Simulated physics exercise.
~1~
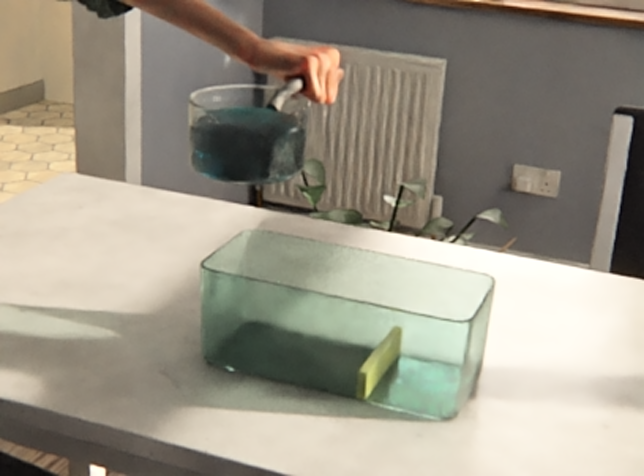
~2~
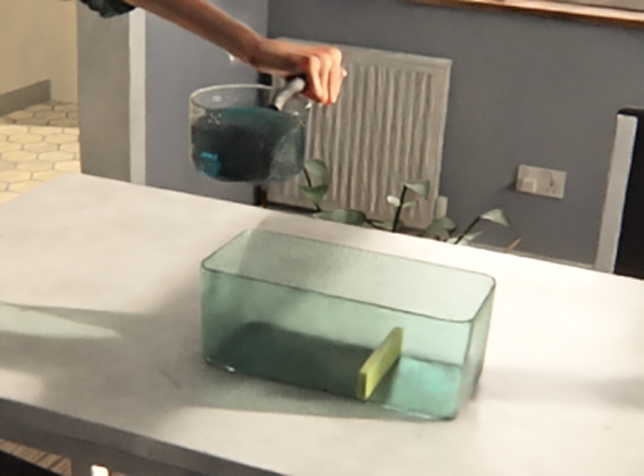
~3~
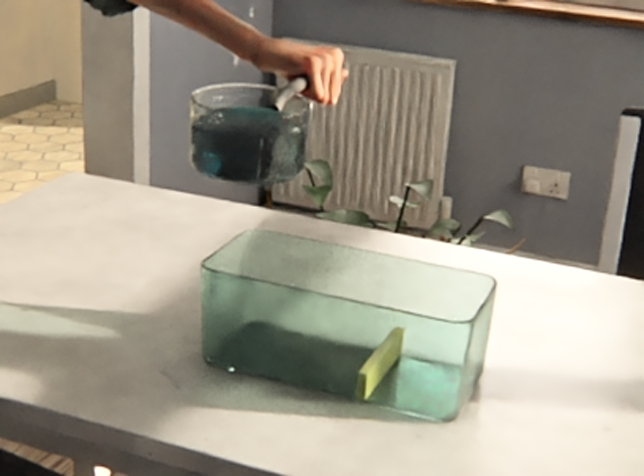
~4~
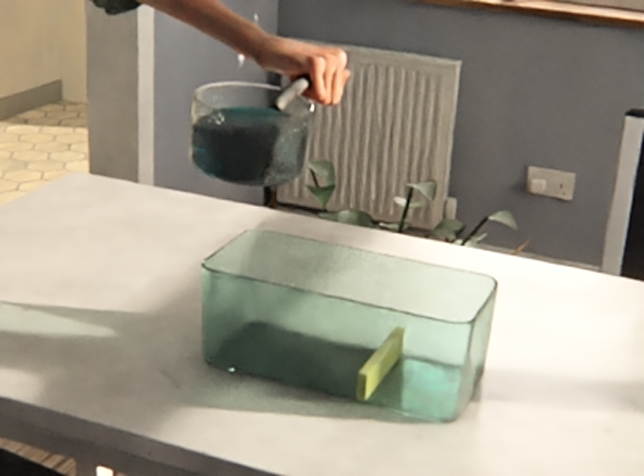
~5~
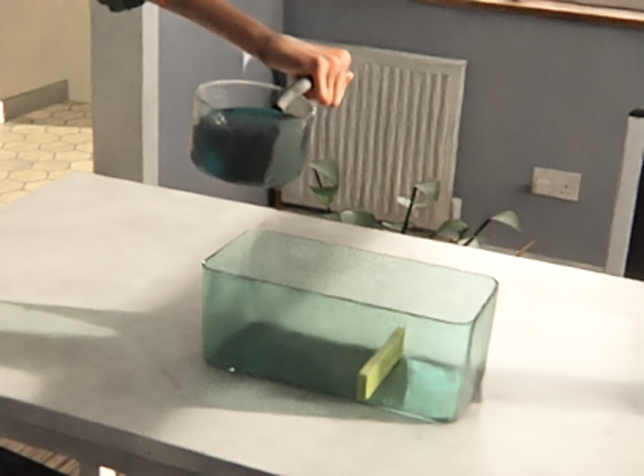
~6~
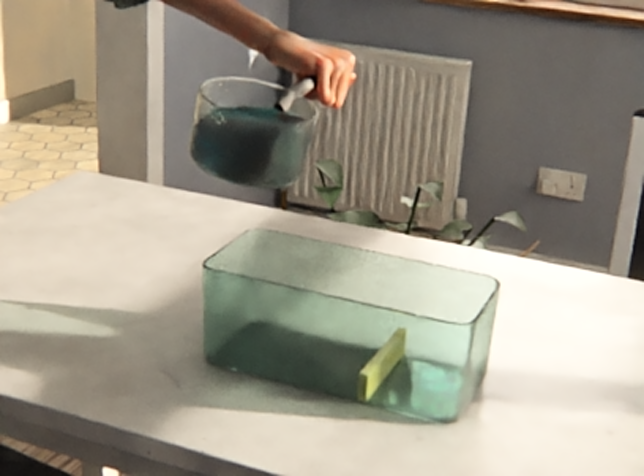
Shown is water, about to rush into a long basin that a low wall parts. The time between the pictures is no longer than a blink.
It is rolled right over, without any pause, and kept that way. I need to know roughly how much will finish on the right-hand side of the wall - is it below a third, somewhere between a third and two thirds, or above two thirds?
Expect below a third of it there.
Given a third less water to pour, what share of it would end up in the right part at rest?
Roughly 5 in a hundred.
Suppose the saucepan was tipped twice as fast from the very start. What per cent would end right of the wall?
Roughly 20 percent.
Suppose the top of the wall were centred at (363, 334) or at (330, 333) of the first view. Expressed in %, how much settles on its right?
20 % and 65 %, roughly.
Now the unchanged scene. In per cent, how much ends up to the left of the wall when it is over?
Some 95 per cent.
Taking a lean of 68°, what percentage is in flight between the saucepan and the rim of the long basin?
Estimate: 30 per cent, roughly.
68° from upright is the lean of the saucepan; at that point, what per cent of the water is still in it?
Near 65 percent is still in there.
A moment on, the saucepan is tipped part way and 66 per cent is still to pour, 7 is left of the wall and 0 right of it.
Next, the saucepan is tipped right over and 9 per cent is still to pour, 76 is left of the wall and 2 right of it.
Then the saucepan is tipped right over and 0 per cent is still to pour, 93 is left of the wall and 6 right of it.
Later the saucepan is tipped right over and 0 per cent is still to pour, 93 is left of the wall and 6 right of it.
In the end 93 per cent lies left of the wall, 6 right of it and 1 outside.
